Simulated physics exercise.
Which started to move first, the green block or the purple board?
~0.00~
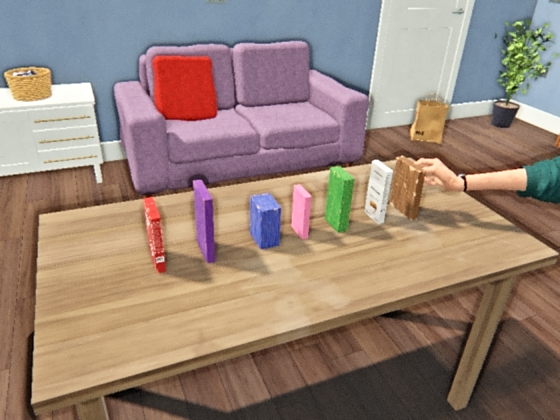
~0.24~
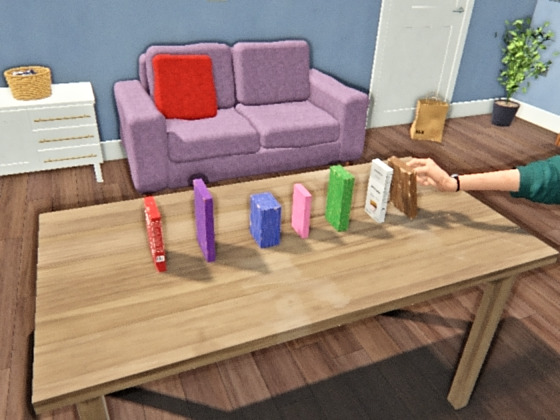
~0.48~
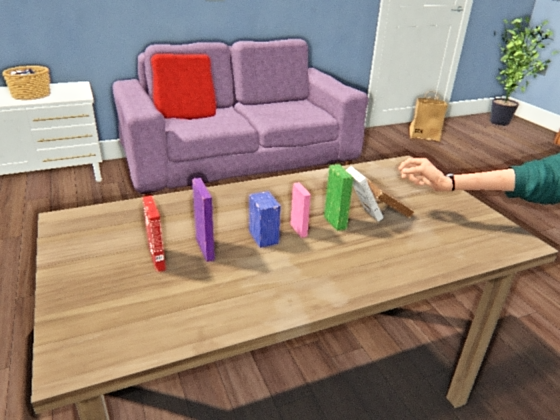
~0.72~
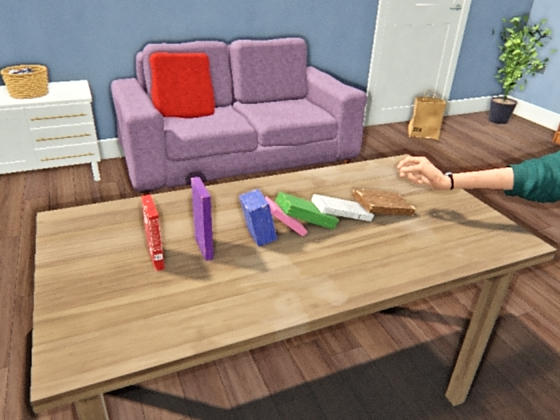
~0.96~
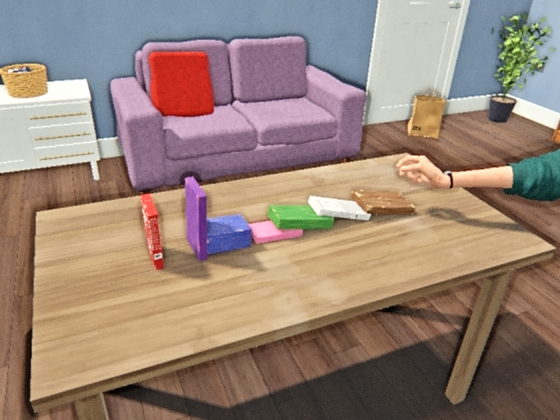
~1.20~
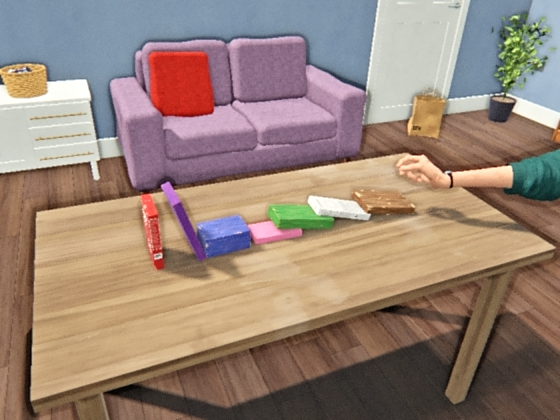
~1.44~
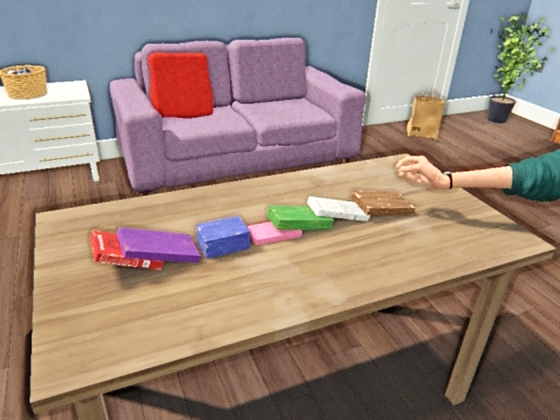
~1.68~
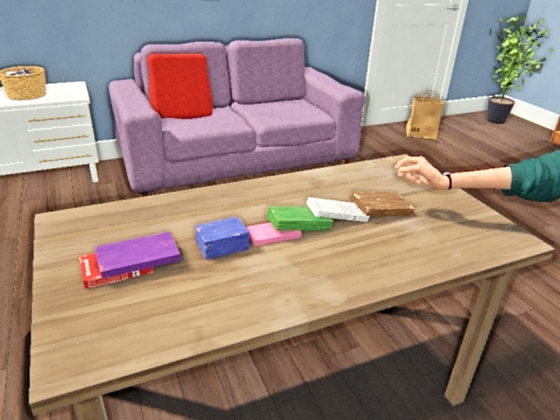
The green block started to move first, and the purple board only began to tip later, after the blue block had fallen.
